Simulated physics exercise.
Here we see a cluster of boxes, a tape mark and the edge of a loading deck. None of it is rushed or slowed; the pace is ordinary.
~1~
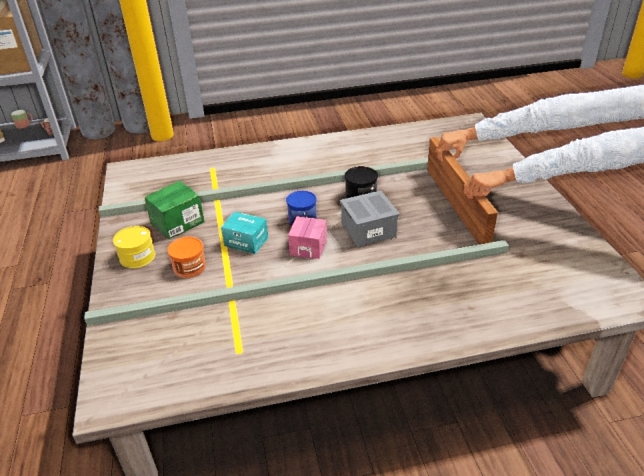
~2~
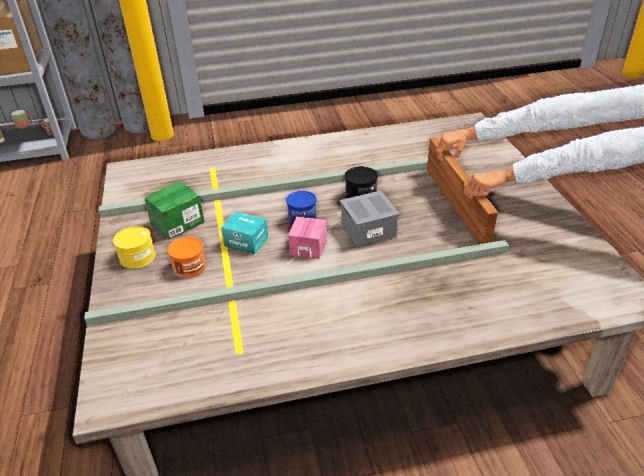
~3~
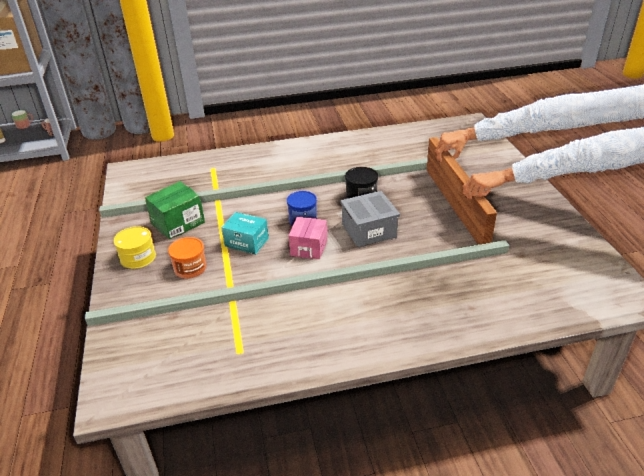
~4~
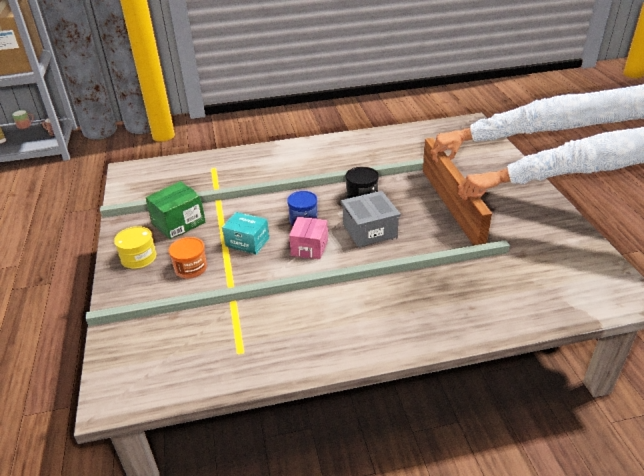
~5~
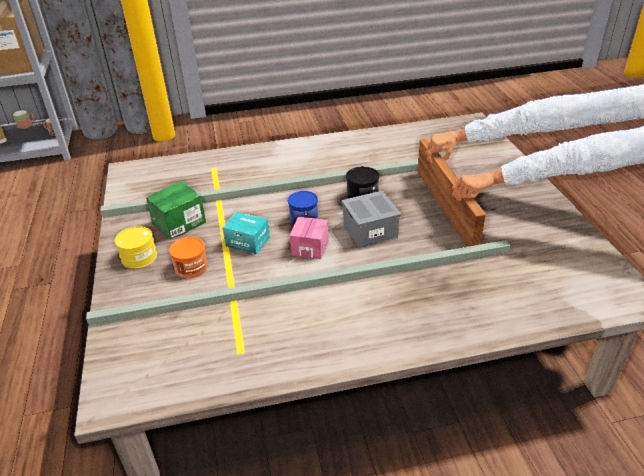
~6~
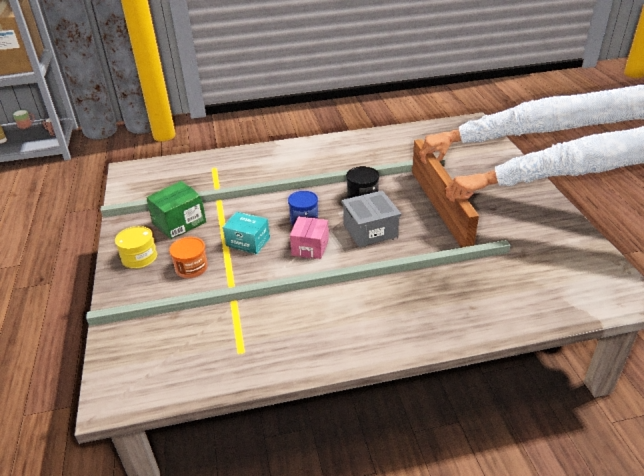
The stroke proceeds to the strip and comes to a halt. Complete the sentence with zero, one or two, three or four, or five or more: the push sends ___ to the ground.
The push sends zero to the ground.
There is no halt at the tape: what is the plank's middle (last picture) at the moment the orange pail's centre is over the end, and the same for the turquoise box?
The middle is at (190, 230) when it's the orange pail, and at (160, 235) when it's the turquoise box.
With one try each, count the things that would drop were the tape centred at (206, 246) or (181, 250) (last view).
Counts: 0, 2.
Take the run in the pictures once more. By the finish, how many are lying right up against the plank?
At rest, 3 are in contact.
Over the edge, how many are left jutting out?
The count is 0.
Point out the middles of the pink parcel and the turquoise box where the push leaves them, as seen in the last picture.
In the last picture the first middle sits at (163, 266) and the other at (163, 243).
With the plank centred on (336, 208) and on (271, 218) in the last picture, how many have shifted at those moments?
4 at one spot and 6 at the other.
Soon after, none off yet; yellow canister at rest near (137, 247); green parcel at rest near (176, 210); orange pail at rest near (189, 258).
After that, none off yet; yellow canister at rest near (137, 247); green parcel at rest near (176, 210); orange pail displaced a little near (175, 260).
In the end, the number that fall off is zero.
